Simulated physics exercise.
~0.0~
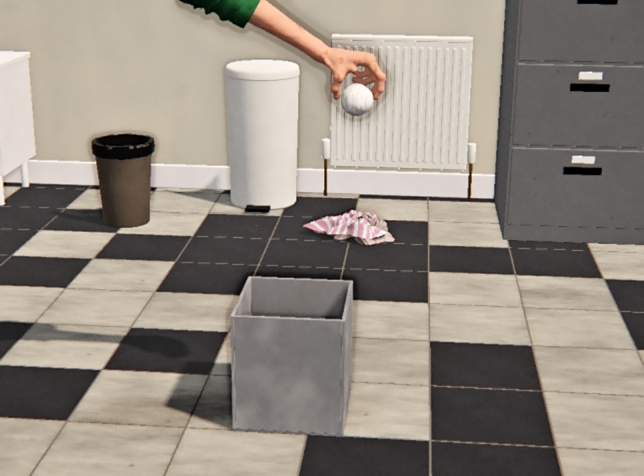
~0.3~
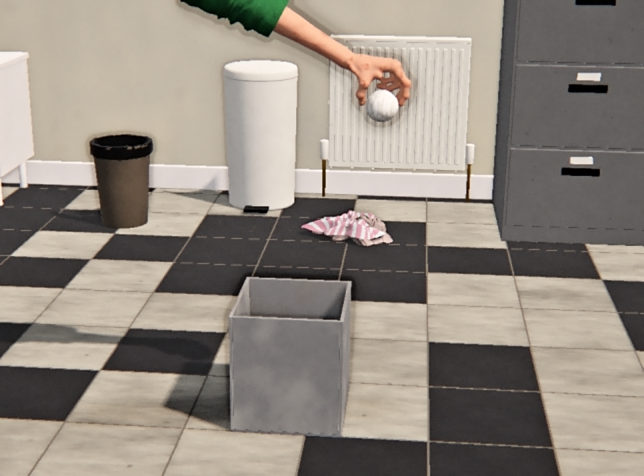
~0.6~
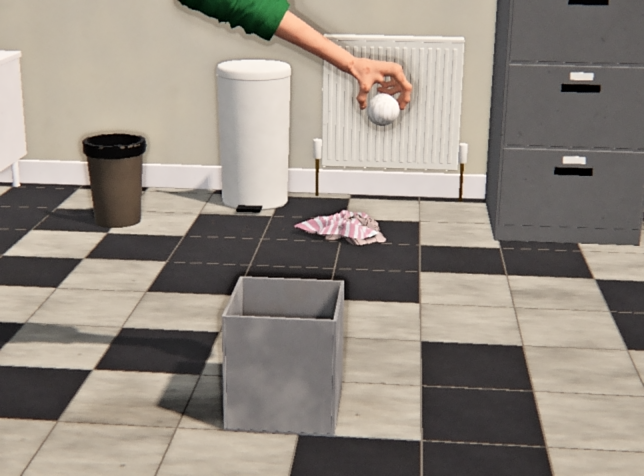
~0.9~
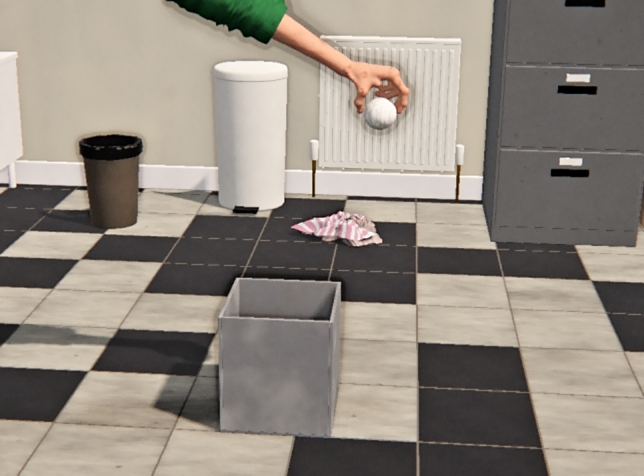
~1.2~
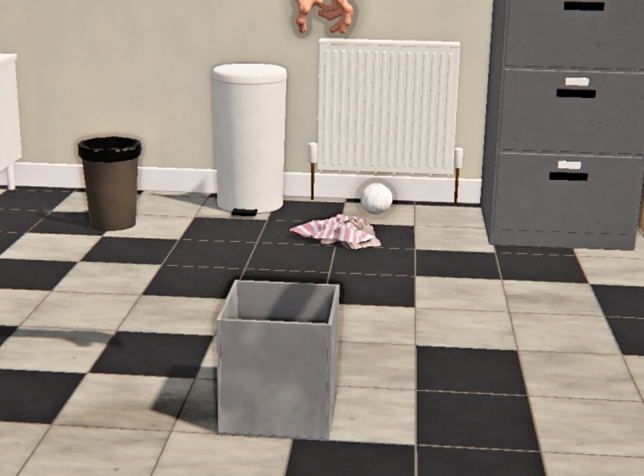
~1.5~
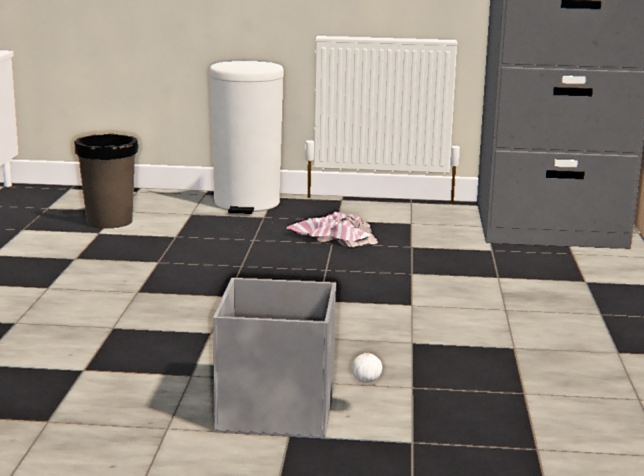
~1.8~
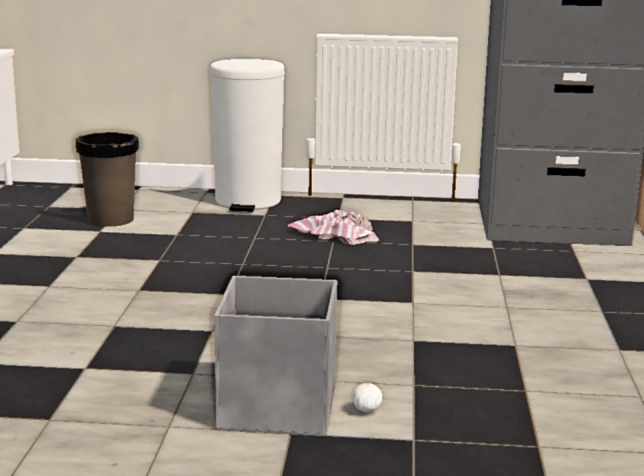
A white ball drops from a hand and lands outside the gray open-topped container.
